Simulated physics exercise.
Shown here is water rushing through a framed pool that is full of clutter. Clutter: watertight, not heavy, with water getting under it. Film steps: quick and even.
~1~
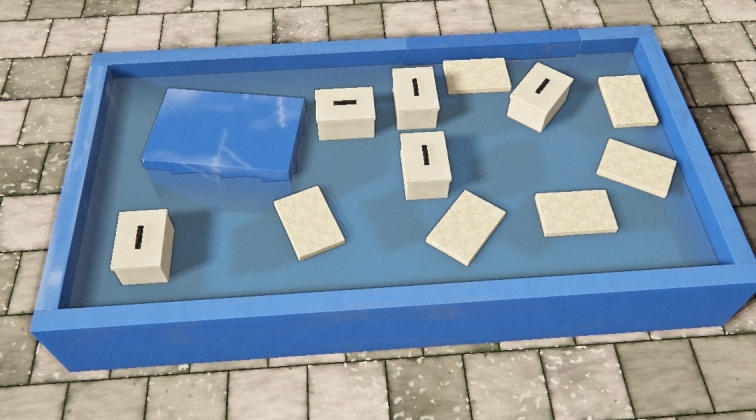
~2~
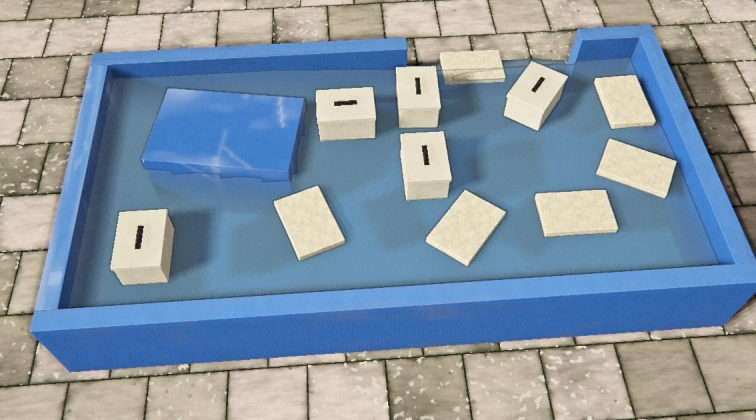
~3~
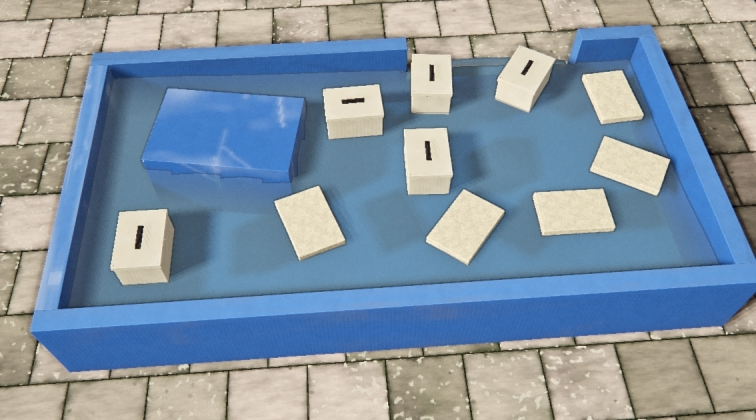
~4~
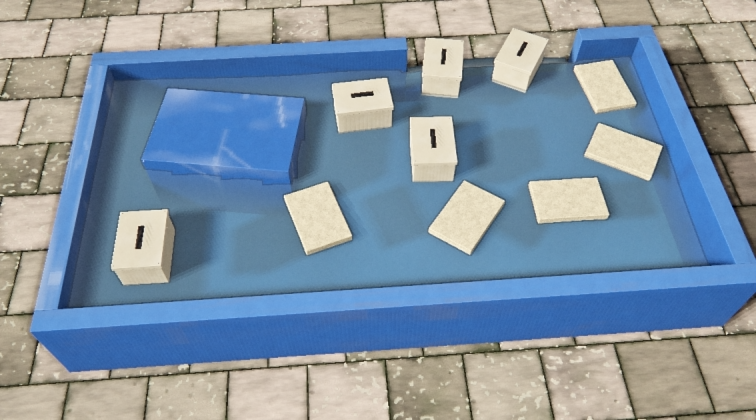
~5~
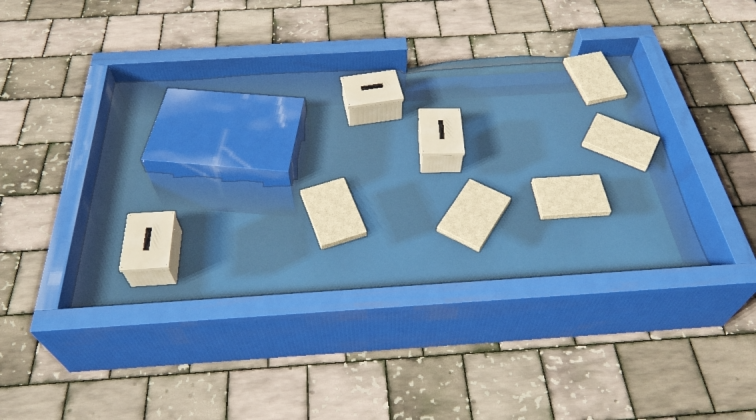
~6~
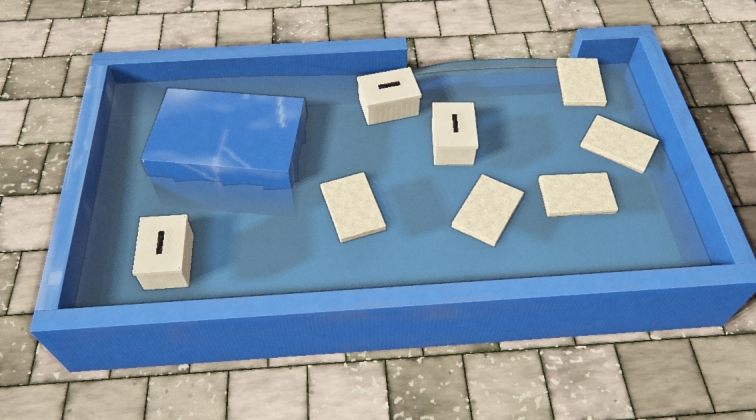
At first, pale boxes with dark slots and flat cream slabs float around a large blue block in a blue-walled pool. A gap opens in the back wall, and a slab passes out through it, followed by two boxes. The remaining pale pieces shift modestly toward the opening, while the blue block barely moves.
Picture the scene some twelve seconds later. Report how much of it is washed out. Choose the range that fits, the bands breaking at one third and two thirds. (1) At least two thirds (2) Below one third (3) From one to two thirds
(1) At least two thirds.
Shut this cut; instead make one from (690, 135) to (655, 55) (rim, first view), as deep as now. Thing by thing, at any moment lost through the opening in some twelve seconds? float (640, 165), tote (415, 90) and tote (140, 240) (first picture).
Taking them as listed: Exits, exits, never leaves.
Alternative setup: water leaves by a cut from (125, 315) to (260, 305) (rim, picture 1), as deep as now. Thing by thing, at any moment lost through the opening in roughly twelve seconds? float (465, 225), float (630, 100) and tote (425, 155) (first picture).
Lost; retained; lost.
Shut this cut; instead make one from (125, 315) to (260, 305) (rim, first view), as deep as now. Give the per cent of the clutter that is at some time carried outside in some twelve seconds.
Roughly 40 in a hundred.
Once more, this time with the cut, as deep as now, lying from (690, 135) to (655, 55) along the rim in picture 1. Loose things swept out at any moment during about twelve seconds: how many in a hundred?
My figure is 70 in a hundred.
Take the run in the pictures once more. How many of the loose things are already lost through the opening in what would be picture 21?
7.
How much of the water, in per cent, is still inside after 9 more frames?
64 in a hundred.
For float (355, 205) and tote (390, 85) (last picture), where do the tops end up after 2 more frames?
Around (385, 192) and (429, 72).
A moment on, 3 of 11 are out; 8 afloat.
Next, 6 of 11 are out; 5 afloat.
Later, 7 of 11 are out; 4 afloat.
In the end, 10 of 11 are out; 1 afloat.
